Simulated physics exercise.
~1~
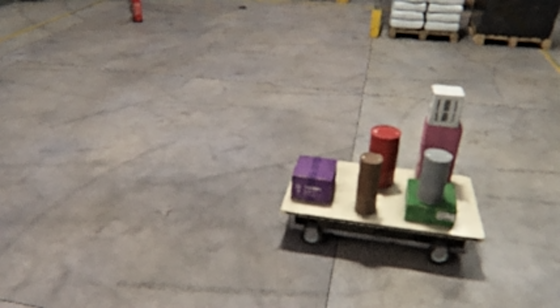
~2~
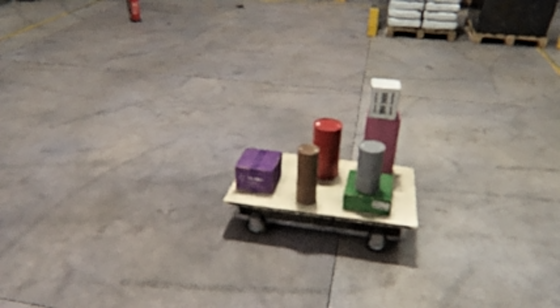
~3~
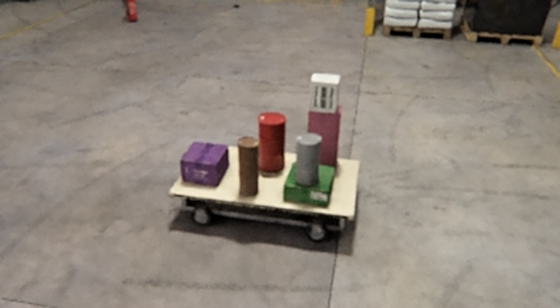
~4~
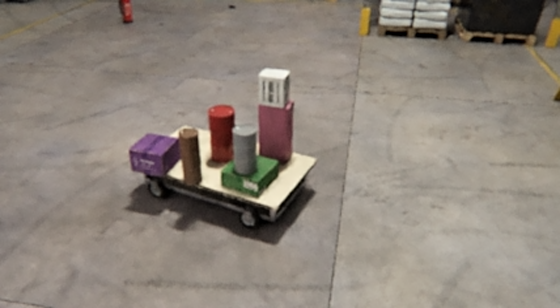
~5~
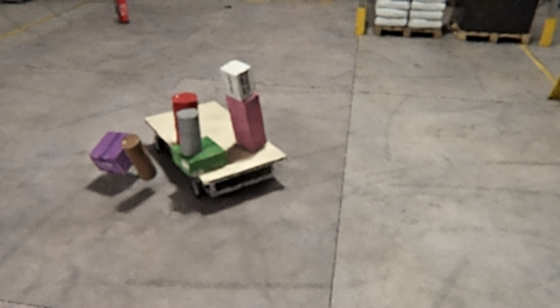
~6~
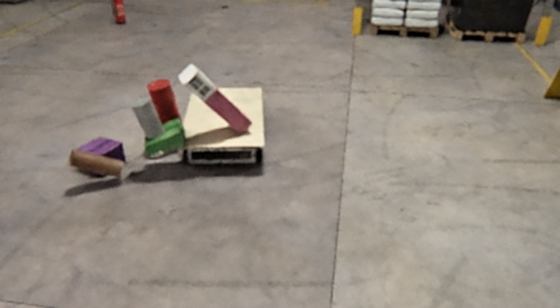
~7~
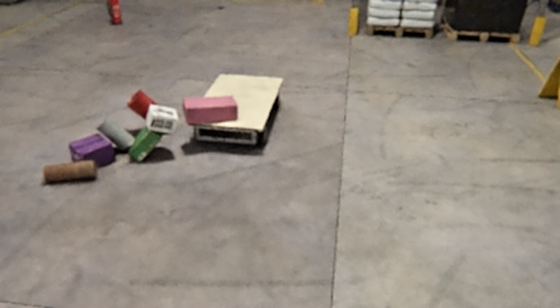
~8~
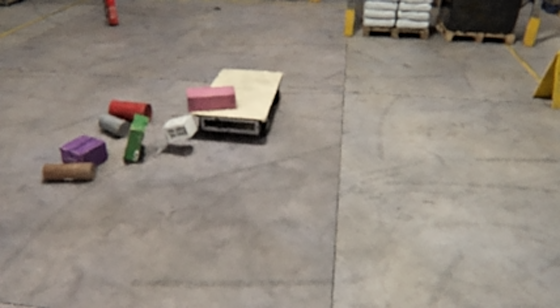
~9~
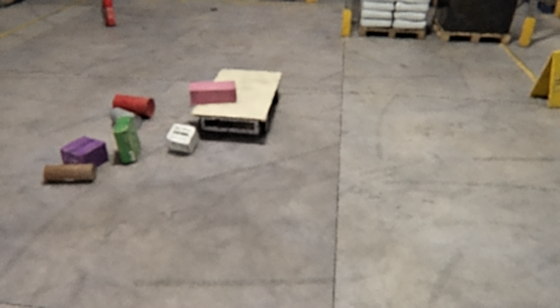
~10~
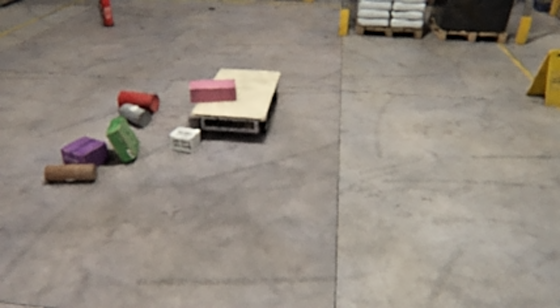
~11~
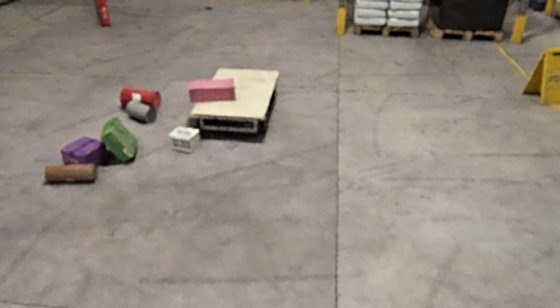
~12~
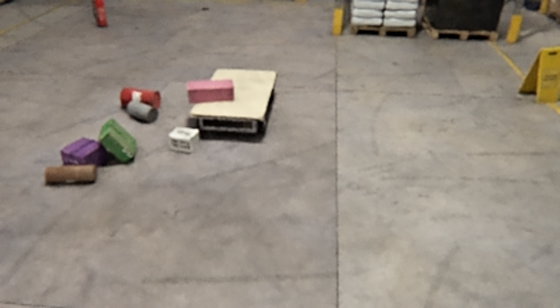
A low cart carrying boxes and canisters rolled left across a warehouse floor and swung around sharply, spilling almost everything off its left side, until it stood still with only the pink box lying on its deck and the rest scattered nearby.
